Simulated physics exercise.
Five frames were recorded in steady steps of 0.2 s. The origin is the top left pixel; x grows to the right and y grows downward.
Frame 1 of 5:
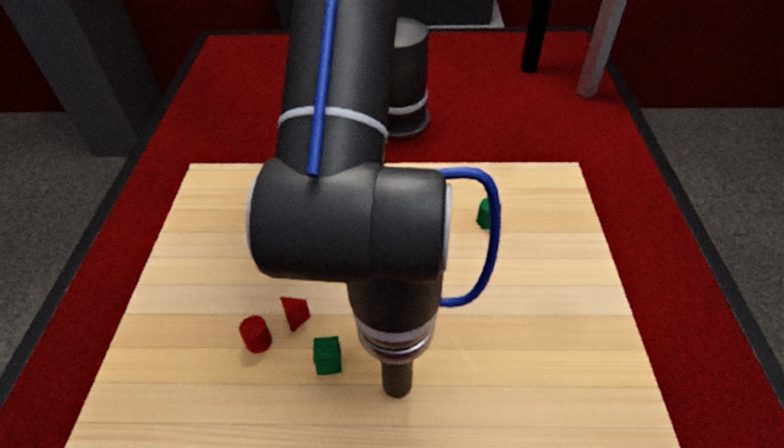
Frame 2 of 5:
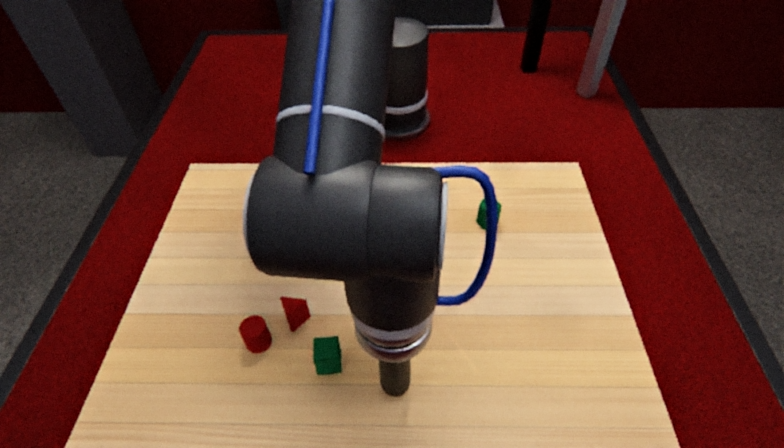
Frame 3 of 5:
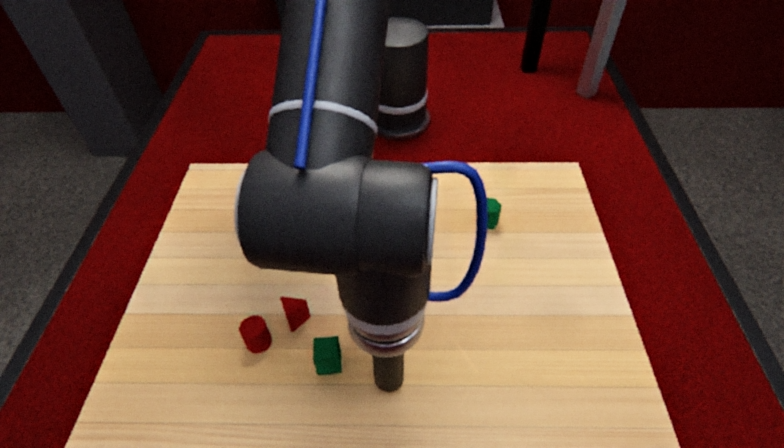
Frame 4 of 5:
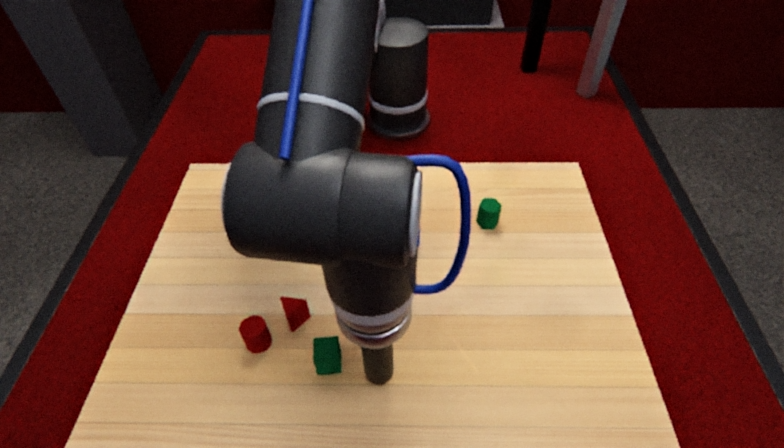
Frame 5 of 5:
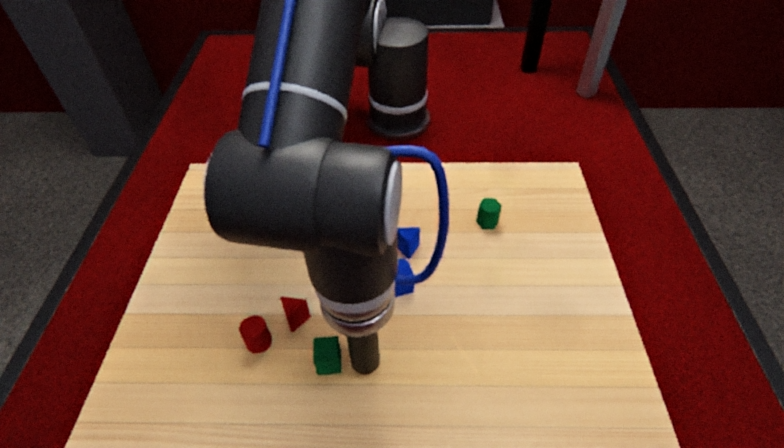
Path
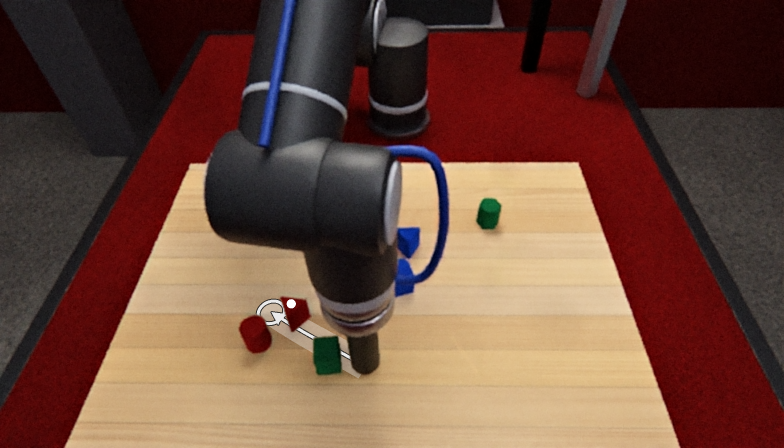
A dark robot arm holding a rod upright moved slowly left and slightly back over a wooden board, nearing a green square block, while the red and green blocks stayed still.
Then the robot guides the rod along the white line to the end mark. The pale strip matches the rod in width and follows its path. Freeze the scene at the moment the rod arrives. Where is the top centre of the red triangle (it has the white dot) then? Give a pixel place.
Somewhere near (267, 278).
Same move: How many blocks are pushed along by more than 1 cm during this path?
I foresee two blocks being moved.
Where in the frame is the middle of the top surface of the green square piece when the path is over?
Located at (299, 347).
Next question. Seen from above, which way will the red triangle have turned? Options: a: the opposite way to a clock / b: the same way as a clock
I'll go with b - the same way as a clock.
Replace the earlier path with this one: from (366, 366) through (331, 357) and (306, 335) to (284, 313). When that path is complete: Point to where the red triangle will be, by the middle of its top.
Top centre: (273, 280).
The line goes in a line from (366, 366) to (271, 312); the dot is on the red triangle.
On the path given first. One third of the way, rod (331, 343); green square piece (304, 346), turned 35° anticlockwise.
Two thirds of the way, rod (298, 325); red triangle (285, 298), turned 20° clockwise; green square piece (299, 347), turned 50° anticlockwise.
At the end, rod (269, 307); red round block unmoved; red triangle (267, 278), turned 50° clockwise; green square piece (299, 347), turned 50° anticlockwise.
